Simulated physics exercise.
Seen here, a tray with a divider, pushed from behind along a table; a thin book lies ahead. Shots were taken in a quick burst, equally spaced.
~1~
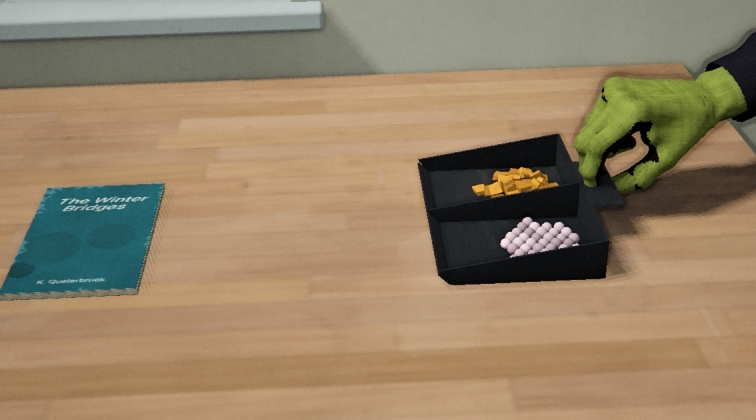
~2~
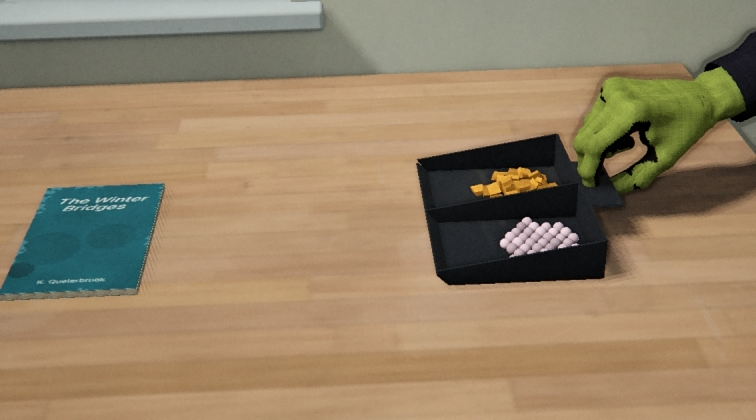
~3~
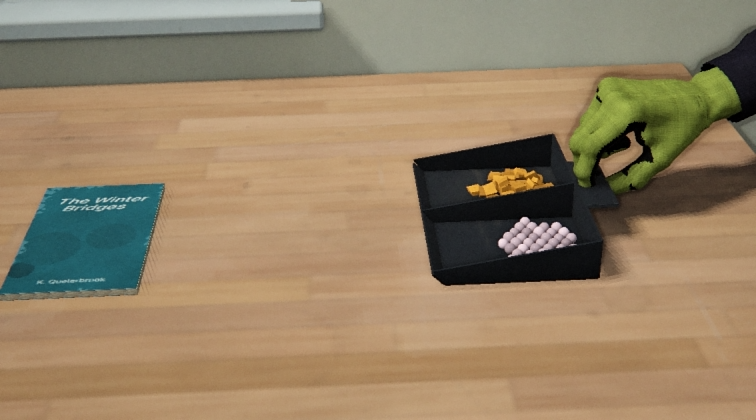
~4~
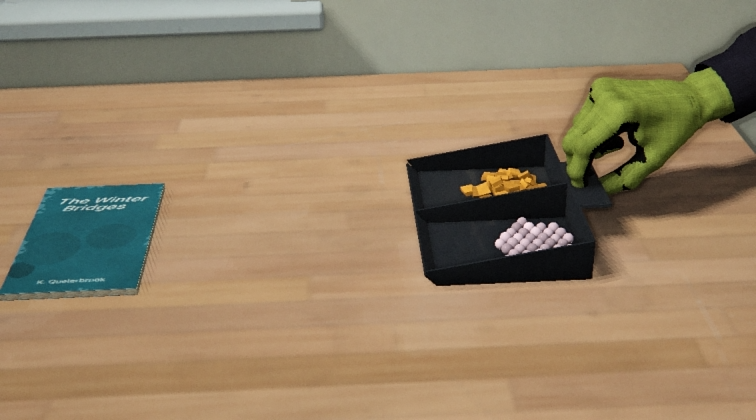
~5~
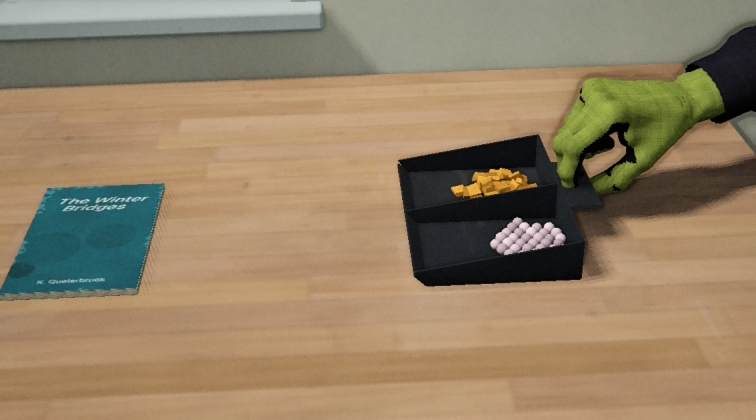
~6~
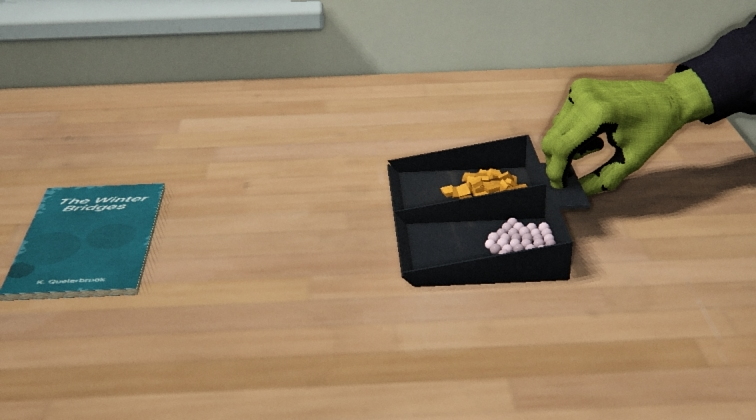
A green hand slides a divided black tray of orange and pink pieces slightly left.
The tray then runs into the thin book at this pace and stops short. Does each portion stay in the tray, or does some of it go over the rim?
In the end, the front portion stays in the tray; the back portion stays in the tray.
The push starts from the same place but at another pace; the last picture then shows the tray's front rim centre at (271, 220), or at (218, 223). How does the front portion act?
On the first try it has some bits fly out, while on the second it has some bits fly out.
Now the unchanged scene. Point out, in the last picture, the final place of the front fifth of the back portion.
That would be close to (225, 201), more or less.
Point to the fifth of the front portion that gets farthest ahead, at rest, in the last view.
Its middle rests roughly at (176, 257).
Then, 0.56 s later than the last frame, tray still sliding, front rim near (281, 220); front portion all inside; back portion all inside.
Then, 1.22 s later than the last frame, tray stopped at the thin book; front portion all inside; back portion all inside.
Then, 1.43 s later than the last frame, tray stopped at the thin book; front portion all inside, moved towards the front rim; back portion all inside.
When it is over, tray stopped at the thin book; front portion all inside, moved towards the front rim; back portion all inside.
